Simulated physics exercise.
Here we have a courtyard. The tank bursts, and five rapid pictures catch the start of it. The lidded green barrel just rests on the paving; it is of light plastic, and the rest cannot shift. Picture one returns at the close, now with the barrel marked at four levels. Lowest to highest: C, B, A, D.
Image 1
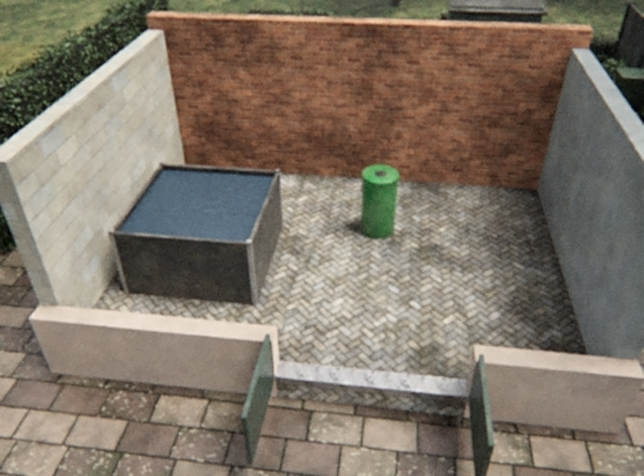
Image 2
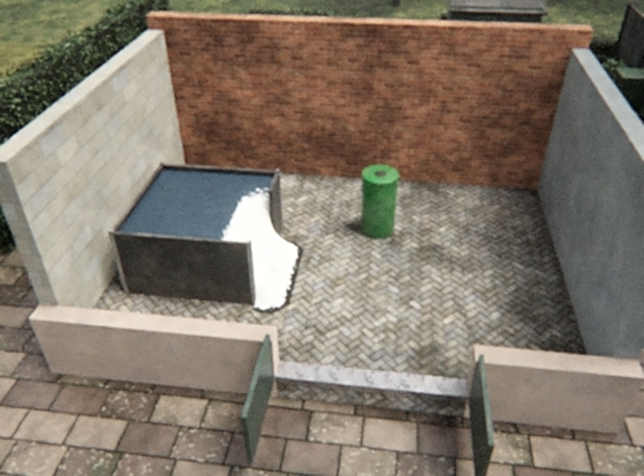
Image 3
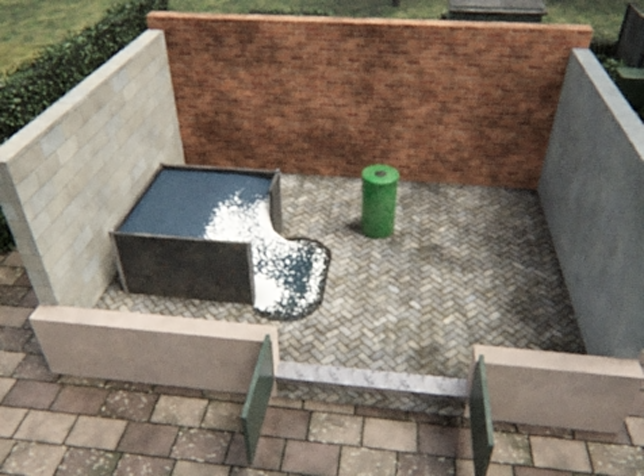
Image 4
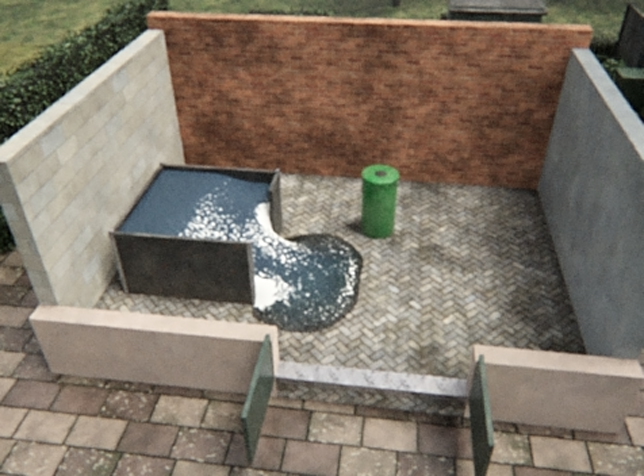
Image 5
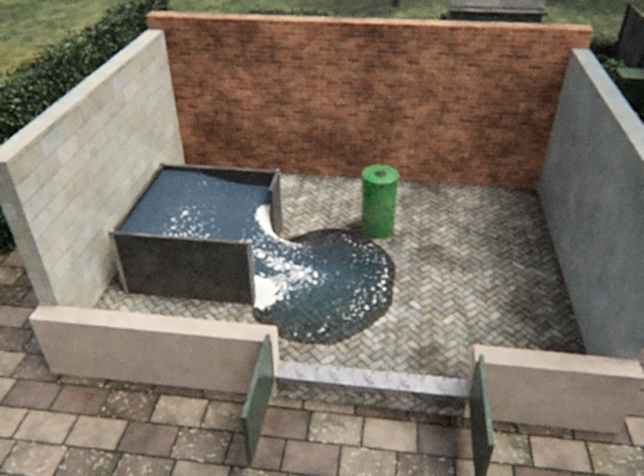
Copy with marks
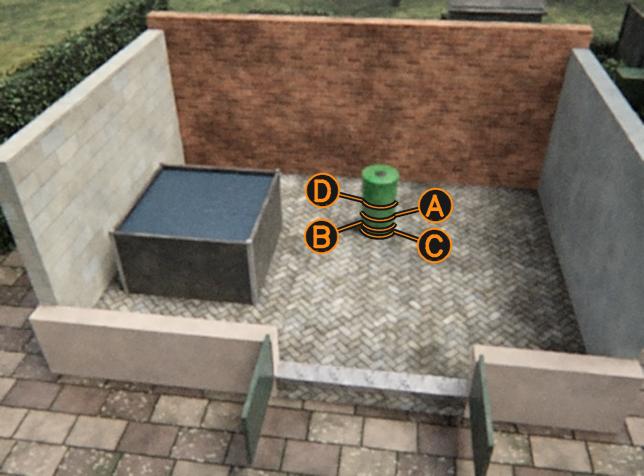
Water pours through the right side of a full, dark-walled tank in a walled courtyard, foaming white at first, then spreads across the paving in a widening dark pool toward the green barrel, which stays still.
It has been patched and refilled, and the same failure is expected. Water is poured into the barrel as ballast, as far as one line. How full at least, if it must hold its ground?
That is level B.
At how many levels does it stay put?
Three of the four.
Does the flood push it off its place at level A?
No, not at all.
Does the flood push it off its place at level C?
Yes, it does.
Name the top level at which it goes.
Level C.
On the marked copy, A at (377, 220); B at (377, 230); C at (376, 236); D at (378, 207); from the bottom up C, B, A, D.
With A, it does not move.
With B, it does not move.
With C, it is pushed about its own width away.
With D, it does not move.
